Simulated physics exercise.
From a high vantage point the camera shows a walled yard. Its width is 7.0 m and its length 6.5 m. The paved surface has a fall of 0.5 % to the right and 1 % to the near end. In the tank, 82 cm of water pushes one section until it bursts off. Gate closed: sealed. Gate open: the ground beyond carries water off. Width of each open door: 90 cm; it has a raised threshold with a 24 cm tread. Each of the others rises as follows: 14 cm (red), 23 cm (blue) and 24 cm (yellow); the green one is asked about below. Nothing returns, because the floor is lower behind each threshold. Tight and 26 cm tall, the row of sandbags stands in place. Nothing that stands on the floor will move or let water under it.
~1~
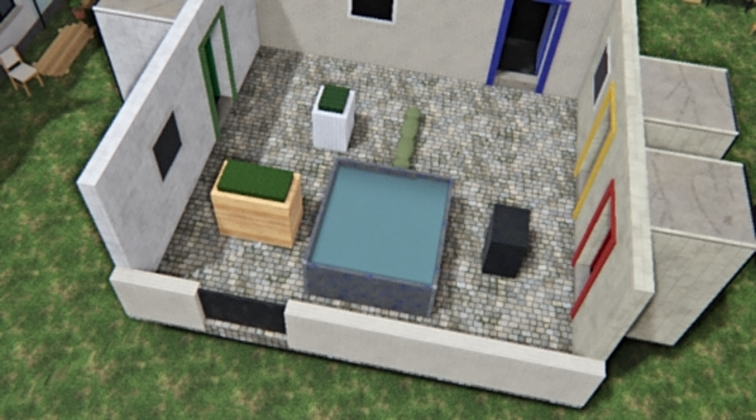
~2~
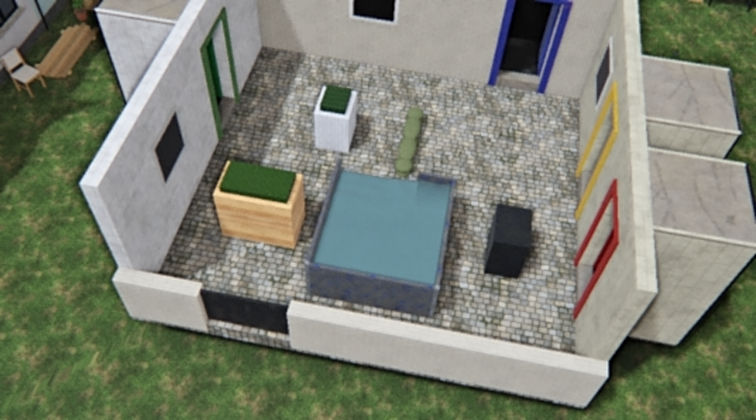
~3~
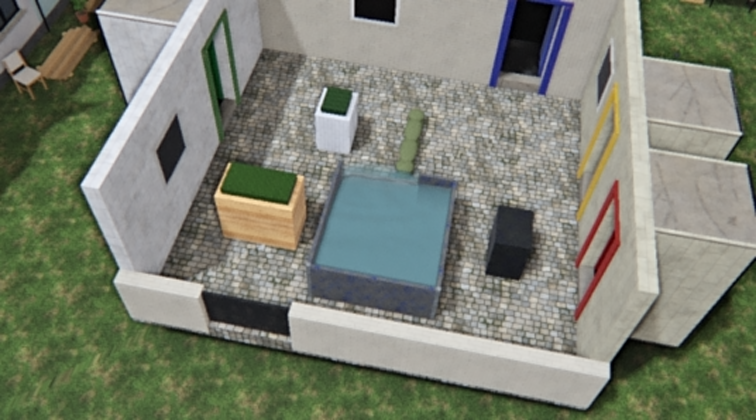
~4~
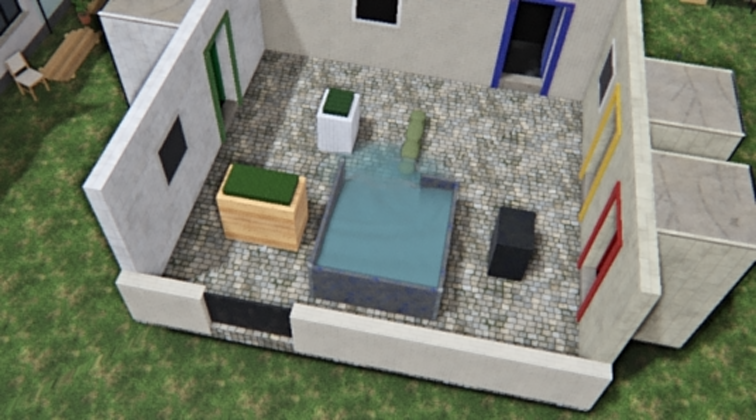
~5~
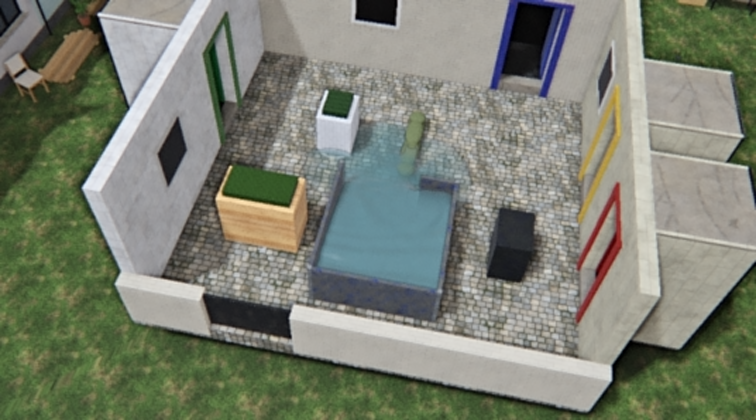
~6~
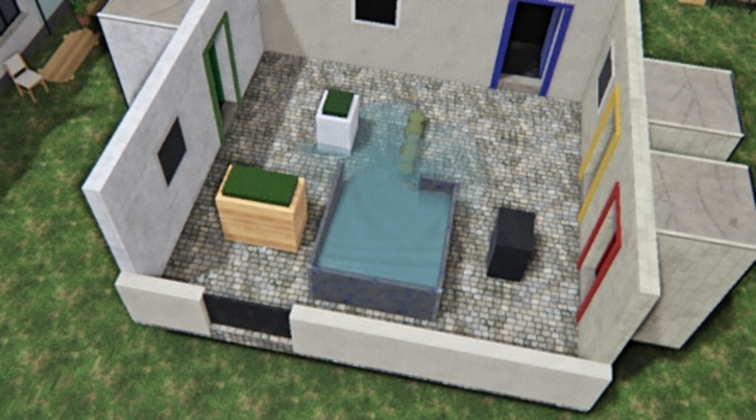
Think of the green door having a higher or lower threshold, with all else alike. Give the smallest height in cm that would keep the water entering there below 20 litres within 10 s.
Roughly 13 cm.
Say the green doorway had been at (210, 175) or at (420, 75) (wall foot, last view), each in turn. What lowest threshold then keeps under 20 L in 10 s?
11.5 and 34 cm.
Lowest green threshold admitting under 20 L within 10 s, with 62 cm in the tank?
About 9.0 cm.
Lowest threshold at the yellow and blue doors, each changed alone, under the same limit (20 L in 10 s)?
Some 7.5 cm for yellow, some 9.0 cm for blue.
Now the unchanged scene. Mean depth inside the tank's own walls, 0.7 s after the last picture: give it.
Average depth: Approx. 51 cm.
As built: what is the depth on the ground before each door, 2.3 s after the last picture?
Lab note, depth in cm: Red 0; green 12; blue 8; yellow 8.
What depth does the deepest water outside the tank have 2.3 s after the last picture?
Close to 38 centimetres.
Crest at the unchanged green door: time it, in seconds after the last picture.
Peak time: About 3.0 s.
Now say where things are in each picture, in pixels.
The first picture shows the tank at (382, 221) is whole and still, 82 cm deep; the green door at (219, 80) is dry.
In the second picture, water pours out on the far side and has run 0.4 m, to a hidden place; about 11 cm deep outside, 82 cm at the back.
In the third picture, water pours out on the far side and has run 0.8 m, to (415, 171); about 16 cm deep outside, 82 cm at the back.
In the fourth picture, the front is at (383, 143), 1.4 m from the gap on the far side; 2.6 m2 of floor is wet, 82 cm left at the back.
In the fifth picture, the front is at (388, 123), 2.0 m from the gap on the far side; 4.2 m2 of floor is wet, 78 cm left at the back.
In the sixth picture, the front is at (396, 101), 2.7 m from the gap on the far side; 6.1 m2 of floor is wet, 69 cm left at the back; 1.5 m in a straight line remain to the green door at (224, 86).
Then, 0.7 s after the last picture water covers 40 % of the floor, deepest (54 cm) near (401, 183); it has not reached the green door.
Then, 2.3 s after the last picture water covers 60 % of the floor, deepest (38 cm) near (575, 101); 12 cm at the green door, 0 litres in over its 17 cm threshold.
Then, 9.3 s after the last picture water covers 95 % of the floor, deepest (22 cm) near (350, 311); 4 cm at the green door, 5 litres in over its 17 cm threshold.
At the green door as built, the water peaked near 21 cm, 3.1 s after the last picture.
With a threshold of 11 cm, 34 litres would have come in within the 10 s; with 14.5 cm, 12 litres. So under 20 litres takes about 13 cm.
